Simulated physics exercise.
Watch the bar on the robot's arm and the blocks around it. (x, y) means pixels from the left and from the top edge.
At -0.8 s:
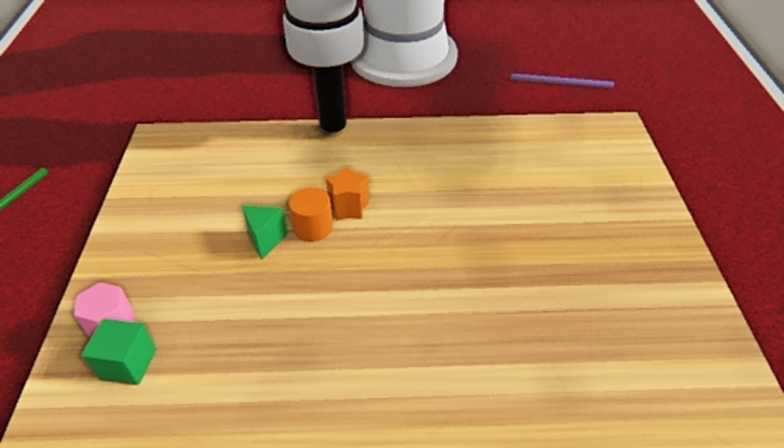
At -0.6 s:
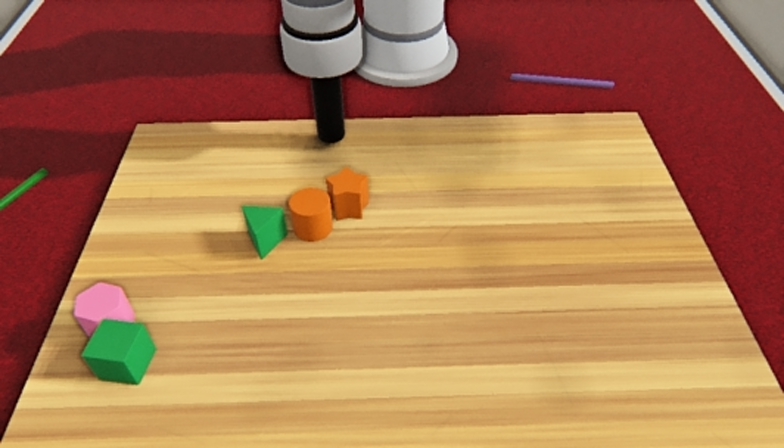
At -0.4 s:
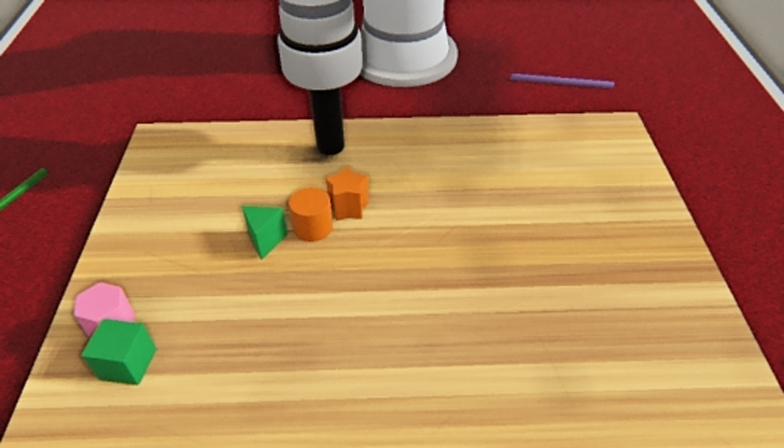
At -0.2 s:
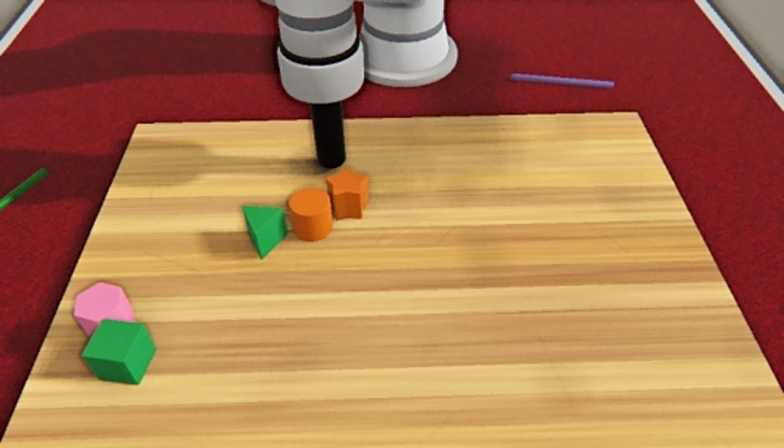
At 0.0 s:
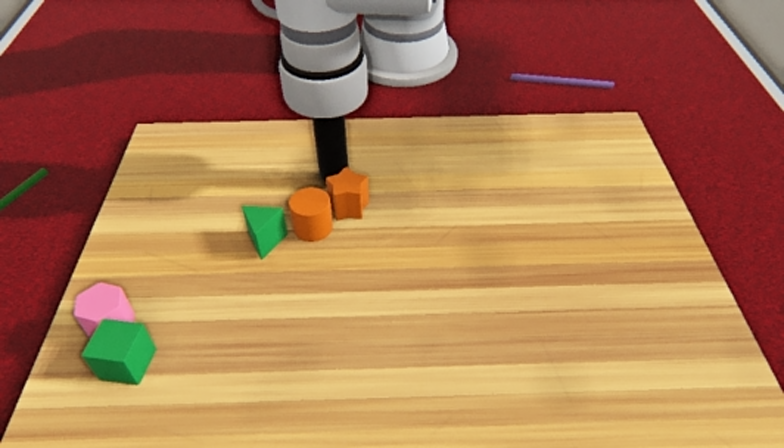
At the start, a robot arm holds a black bar at the back edge of a wooden board scattered with green, orange and pink blocks. The bar moves slowly forward over the board until its lower end is right behind the orange circle and star, while the blocks stay still.
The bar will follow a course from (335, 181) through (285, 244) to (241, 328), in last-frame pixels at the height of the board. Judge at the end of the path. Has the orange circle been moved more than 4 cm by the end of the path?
It seems so.
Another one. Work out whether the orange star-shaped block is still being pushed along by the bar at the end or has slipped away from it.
Gone from the front.
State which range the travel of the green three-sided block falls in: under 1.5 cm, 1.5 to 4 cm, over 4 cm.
Distance: Between 1.5 and 4 cm.
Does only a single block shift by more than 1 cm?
I expect not.
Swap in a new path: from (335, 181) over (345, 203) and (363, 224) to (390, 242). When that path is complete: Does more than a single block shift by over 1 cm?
In short: No.
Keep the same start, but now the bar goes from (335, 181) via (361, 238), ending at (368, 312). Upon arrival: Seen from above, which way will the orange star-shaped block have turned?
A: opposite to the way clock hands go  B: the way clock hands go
A (opposite to the way clock hands go)
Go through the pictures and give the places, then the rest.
The first frame shows lower end of the bar (333, 126), tops of blocks, green square block (113, 339), green three-sided block (260, 215), orange circle (309, 201), orange star-shaped block (347, 181).
The second frame shows bar (332, 136), blocks as before.
The third frame shows bar (331, 148), blocks as before.
The fourth frame shows bar (332, 161), blocks as before.
The fifth frame shows bar (334, 174), green square block (113, 339), green three-sided block (260, 215), orange circle (309, 201), orange star-shaped block (347, 181).
What follows on the original path. One third of the way, bar (300, 215); orange circle (304, 220); orange star-shaped block (346, 183), turned 15° anticlockwise.
Two thirds of the way, bar (268, 263); green three-sided block (238, 229), turned 95° clockwise; orange circle (305, 243); orange star-shaped block (346, 183), turned 15° anticlockwise.
At the end, bar (239, 321); green square block not moved; green three-sided block (238, 230), turned 95° clockwise; orange circle (305, 243); orange star-shaped block (346, 183), turned 15° anticlockwise.
